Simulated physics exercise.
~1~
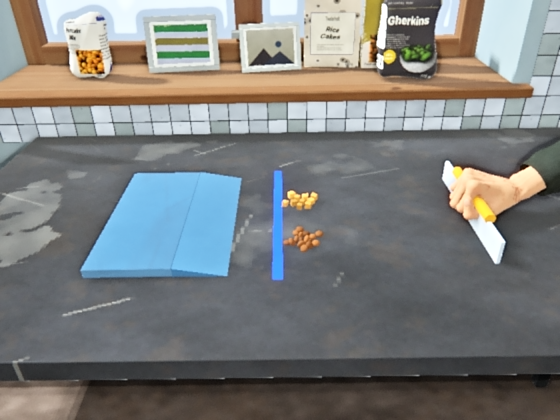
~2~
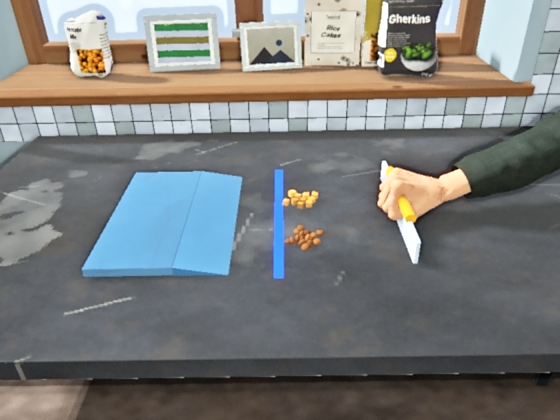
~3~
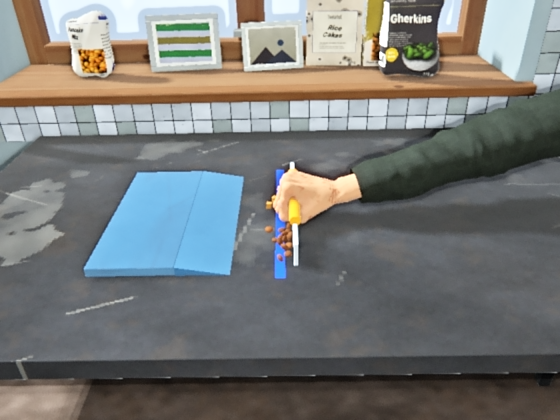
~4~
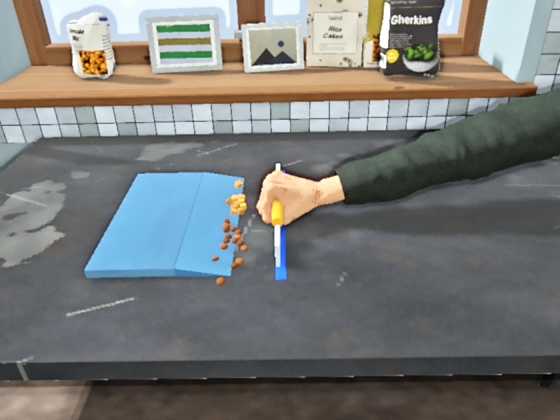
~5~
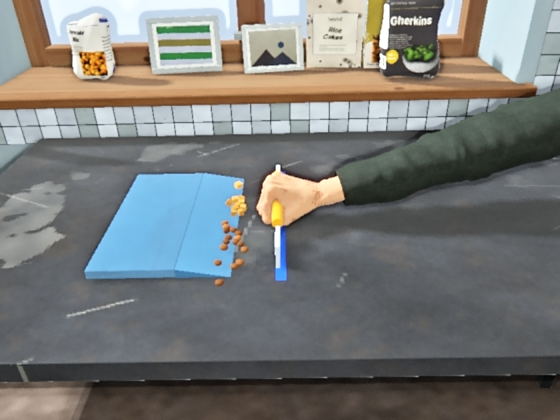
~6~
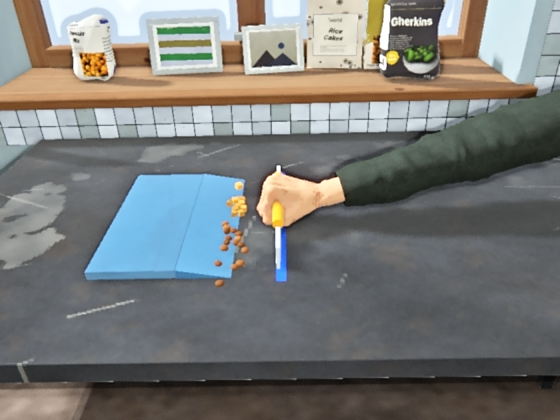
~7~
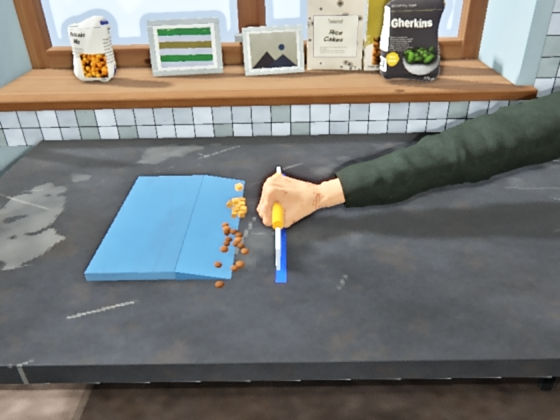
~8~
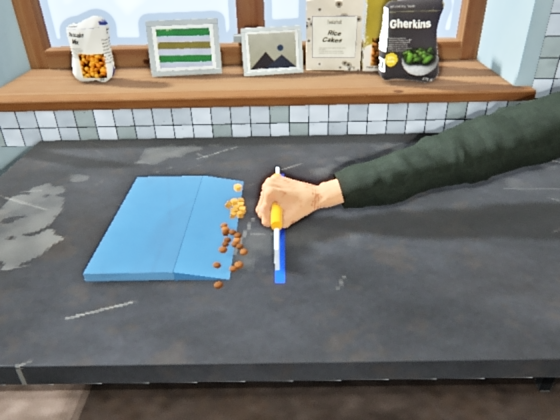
A hand in a dark green sleeve holds a white scraper with a yellow grip at the right of a dark, scuffed kitchen counter, seen from the front and slightly above. A light blue board with a sloping edge lies to the left, and a strip of blue tape crosses the middle beside two small piles, yellowish behind and brown in front. The hand sweeps left, pushing both piles over the tape, and stops there. The pieces scatter onward and come to rest, some on the slope's lower edge, others just short of it.
